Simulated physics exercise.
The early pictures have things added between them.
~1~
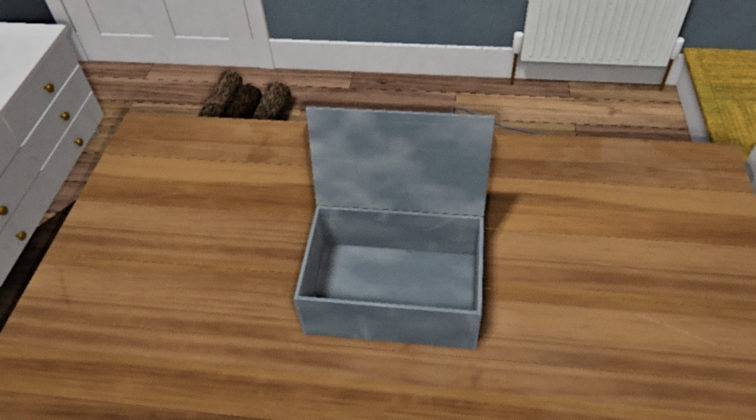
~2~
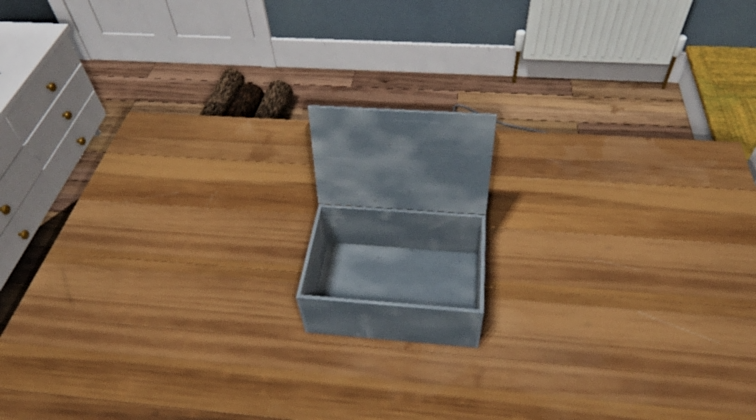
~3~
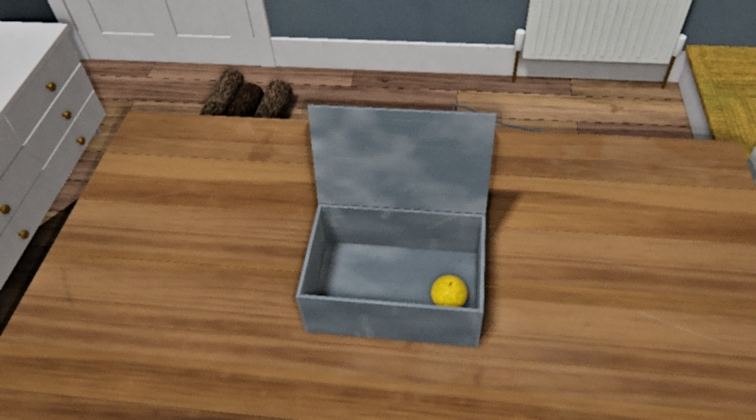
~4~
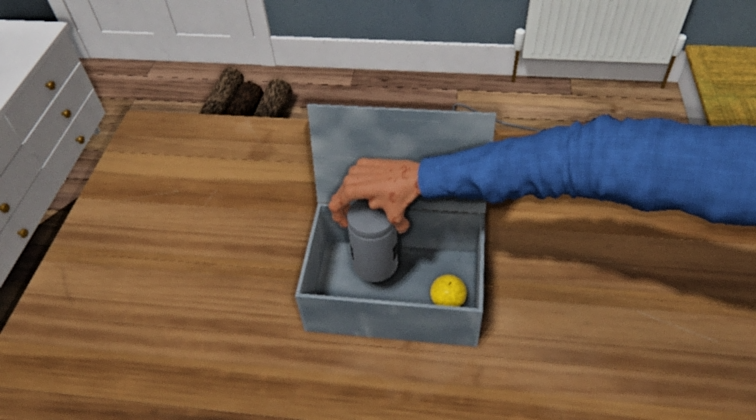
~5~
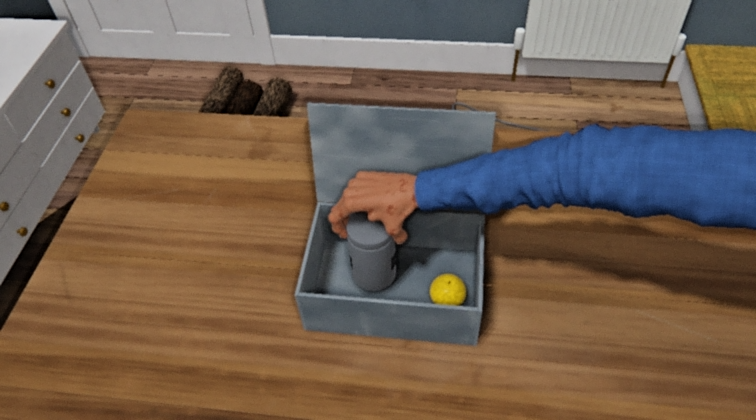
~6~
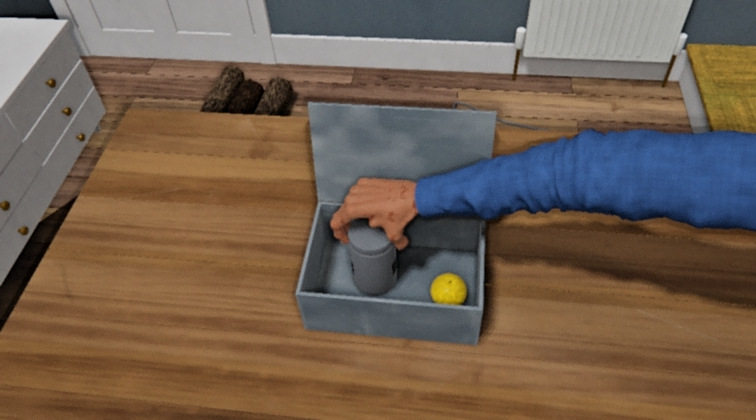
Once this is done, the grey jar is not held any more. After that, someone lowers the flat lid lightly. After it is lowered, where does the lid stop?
It stops short of closing.
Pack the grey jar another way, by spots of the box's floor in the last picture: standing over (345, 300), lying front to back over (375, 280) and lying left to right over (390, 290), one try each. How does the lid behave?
So, one: It remains raised; two: It drops fully; three: It drops fully.
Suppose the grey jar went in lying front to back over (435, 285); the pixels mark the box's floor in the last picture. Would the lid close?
In that case, no gap is left.
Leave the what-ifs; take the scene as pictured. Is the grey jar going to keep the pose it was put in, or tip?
By the end it has kept its angle.
Then, 1.10 s later than the last frame, lid starting down.
Then, 1.50 s later than the last frame, lid 66° above the rim.
Then, 1.80 s later than the last frame, lid 45° above the rim.
When it is over, lid 35° above the rim; both as before. End places, in pixels of the last picture, grey jar near (373, 256).
